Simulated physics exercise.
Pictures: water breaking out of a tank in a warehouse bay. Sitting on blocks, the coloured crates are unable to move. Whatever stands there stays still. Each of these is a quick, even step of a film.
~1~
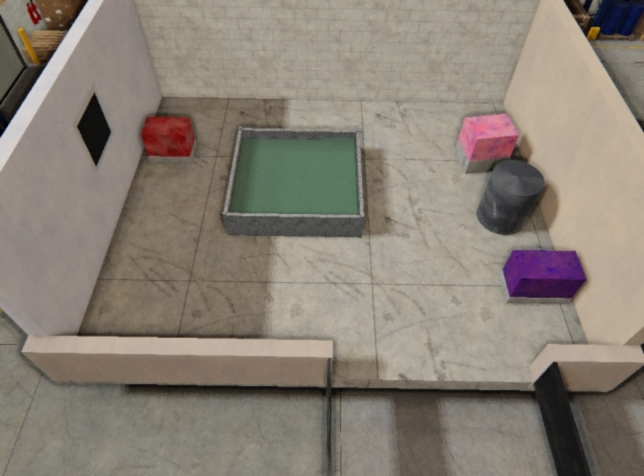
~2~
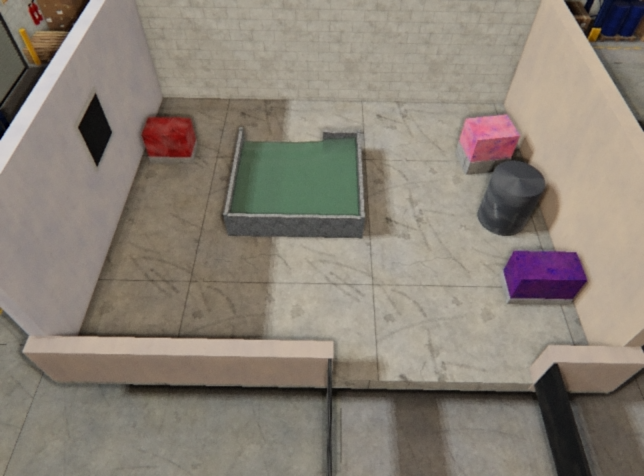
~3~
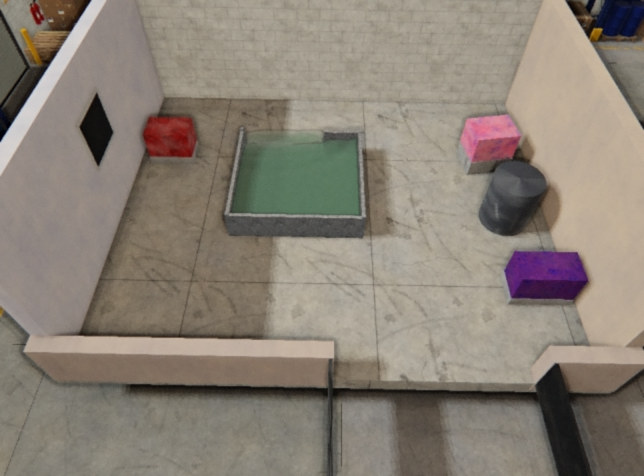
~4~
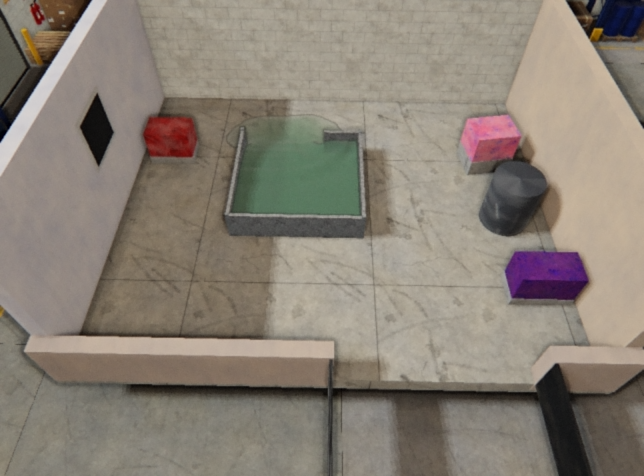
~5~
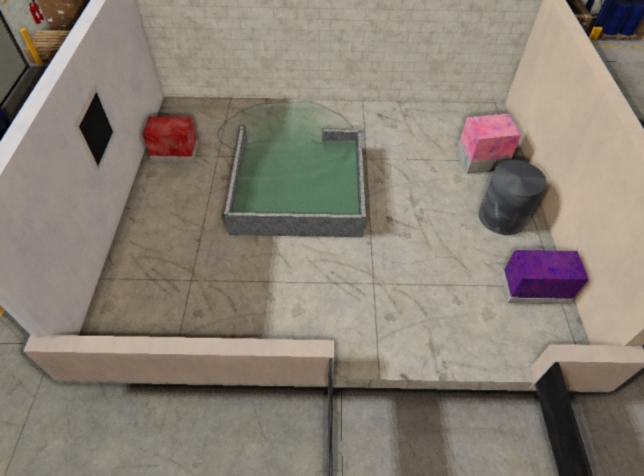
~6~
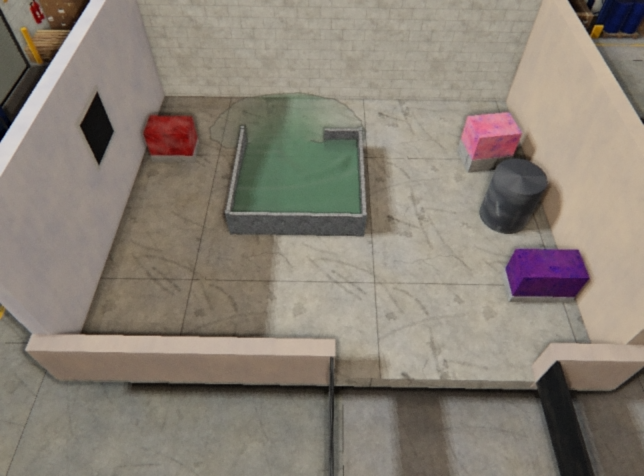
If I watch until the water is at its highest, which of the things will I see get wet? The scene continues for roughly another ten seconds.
My prediction: Red crate: A wet one. Purple crate: A dry one. Pink crate: A dry one.
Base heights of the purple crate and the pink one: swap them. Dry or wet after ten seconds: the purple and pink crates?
After the swap, purple avoids the flood while pink avoids the flood.
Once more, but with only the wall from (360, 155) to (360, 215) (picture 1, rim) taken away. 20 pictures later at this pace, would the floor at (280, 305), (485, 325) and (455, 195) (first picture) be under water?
Spared; drenched; drenched.
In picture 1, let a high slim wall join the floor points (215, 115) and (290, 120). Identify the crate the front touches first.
I'd pick the red crate.
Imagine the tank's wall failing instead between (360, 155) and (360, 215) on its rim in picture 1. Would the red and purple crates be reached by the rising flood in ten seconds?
The red crate is not reached, the purple crate is reached.
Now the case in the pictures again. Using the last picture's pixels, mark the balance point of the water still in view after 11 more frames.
(287, 148).
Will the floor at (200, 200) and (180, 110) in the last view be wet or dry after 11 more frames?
The first place is spared and the second is inundated.
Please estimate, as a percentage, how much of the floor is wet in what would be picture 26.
About 35 in a hundred.
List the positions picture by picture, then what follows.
Still water in the tank at (297, 173), in the first picture.
The front is at a hidden place, out from the gap on the tank's far side, in the second picture.
Water pours out on the tank's far side and has run to a hidden place, in the third picture.
Water pours out on the tank's far side and has run to (331, 125), in the fourth picture.
Water pours out on the tank's far side and has run to (312, 105), in the fifth picture.
The front is at (329, 99), out from the gap on the tank's far side, in the sixth picture.
A moment on, water covers 15 % of the floor; the red crate not reached, the purple crate not reached, the pink crate not reached.
Next, water covers 20 % of the floor; the red crate not reached, the purple crate not reached, the pink crate not reached.
Then, water covers 35 % of the floor; the red crate water round its plinth, the purple crate not reached, the pink crate water round its plinth.
Later, water covers 65 % of the floor; the red crate water round its plinth, the purple crate water round its plinth, the pink crate water round its plinth.
In the end, water covers 90 % of the floor; the red crate was topped, the purple crate stayed above the water, the pink crate stayed above the water.
